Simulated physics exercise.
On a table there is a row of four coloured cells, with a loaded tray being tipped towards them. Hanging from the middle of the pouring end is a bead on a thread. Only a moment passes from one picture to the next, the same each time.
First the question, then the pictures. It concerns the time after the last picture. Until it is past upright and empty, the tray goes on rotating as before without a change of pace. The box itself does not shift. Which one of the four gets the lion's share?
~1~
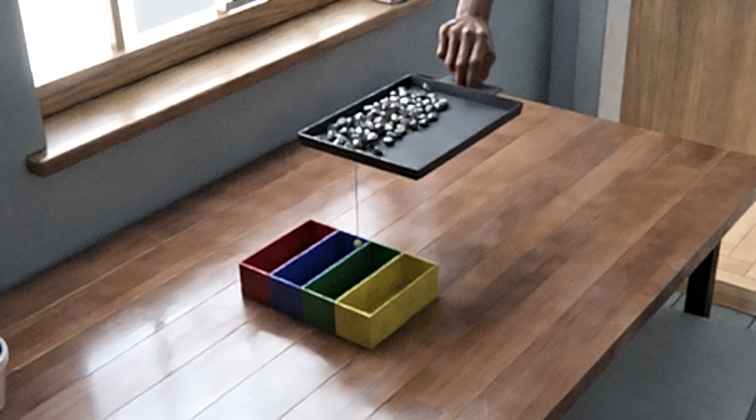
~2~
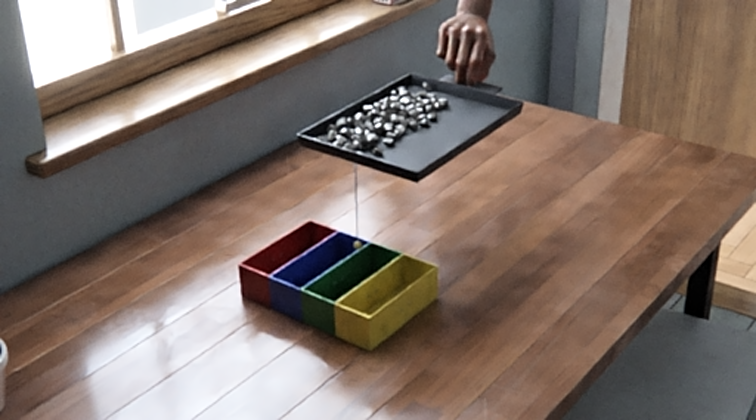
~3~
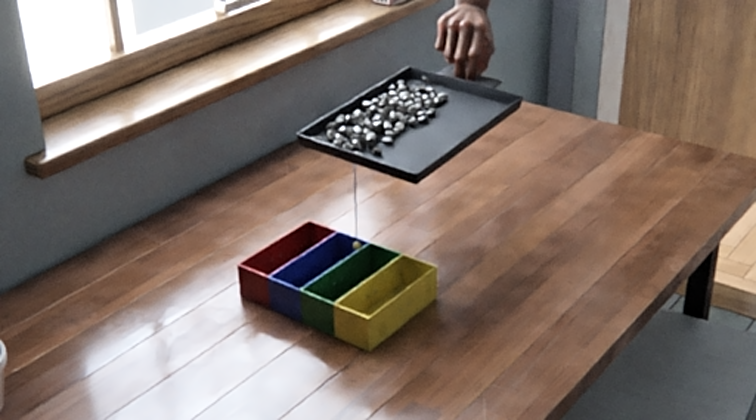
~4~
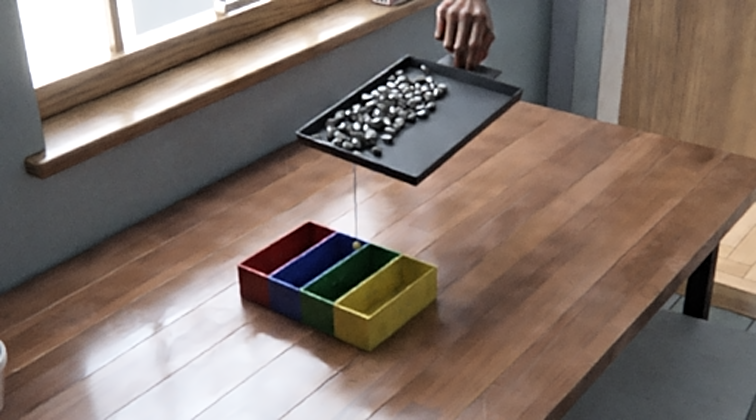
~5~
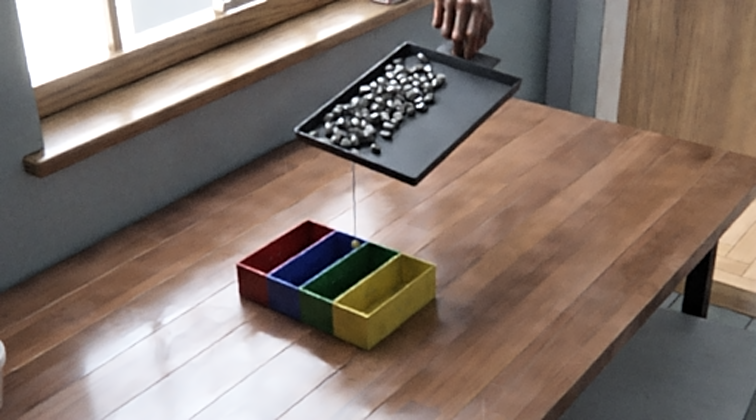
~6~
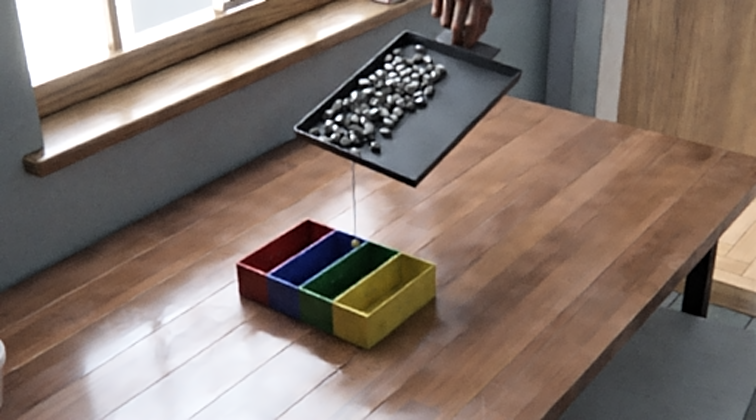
Lion's share: Yellow.
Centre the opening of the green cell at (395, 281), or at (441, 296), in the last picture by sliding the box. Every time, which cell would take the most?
Going by the two tries in order: The cell in green, then blue.
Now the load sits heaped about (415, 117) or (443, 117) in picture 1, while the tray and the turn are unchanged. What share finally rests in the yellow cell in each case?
Around 60 in a hundred the first time, around 60 in a hundred the second.
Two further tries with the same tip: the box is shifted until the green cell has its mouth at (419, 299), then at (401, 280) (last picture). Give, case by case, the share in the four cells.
100 %, 100 %.
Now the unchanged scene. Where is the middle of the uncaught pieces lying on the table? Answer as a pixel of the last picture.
It's centred close to pixel (429, 333).
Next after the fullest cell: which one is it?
Ranked second: The green one.
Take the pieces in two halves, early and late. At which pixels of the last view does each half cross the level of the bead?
Around (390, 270) at first; around (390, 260) after that.
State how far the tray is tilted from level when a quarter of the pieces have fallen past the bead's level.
75° or so.
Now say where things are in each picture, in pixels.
Corners of the pouring end at (301, 133) and (417, 168), level; middle of the load at (391, 120), bits of gravel; bead on its thread at (358, 244); red cell at (255, 281); blue cell at (286, 294); green cell at (319, 308); yellow cell at (353, 322), in the first picture.
Corners of the pouring end at (301, 134) and (417, 170), level; middle of the load at (390, 120), in the second picture.
Corners of the pouring end at (300, 134) and (416, 172), tipped barely, lowest at the right corner; middle of the load at (389, 117), in the third picture.
Corners of the pouring end at (299, 132) and (416, 175), tipped a little, lowest at the right corner; middle of the load at (389, 111), in the fourth picture.
Corners of the pouring end at (297, 130) and (414, 176), tipped a little, lowest at the right corner; middle of the load at (387, 104), in the fifth picture.
Corners of the pouring end at (297, 128) and (414, 178), tipped clearly, lowest at the right corner; middle of the load at (387, 98); red cell at (253, 281); blue cell at (284, 294); green cell at (317, 308); yellow cell at (351, 322), in the sixth picture.
Soon, tray tipped steeply; nearly all on the tray; a small part falling or outside the box.
A while on, tray tipped right over; about a quarter on the tray; about a third in the yellow cell; a small part in the green cell; about a third falling or outside the box.
Towards the end, tray tipped past a quarter turn; about half in the yellow cell; about a quarter in the green cell; a stray few in the blue cell; about a quarter falling or outside the box.
Finally, tray tipped past a quarter turn; about half in the yellow cell; about a quarter in the green cell; a stray few in the blue cell; none in the red cell; about a quarter outside the box.
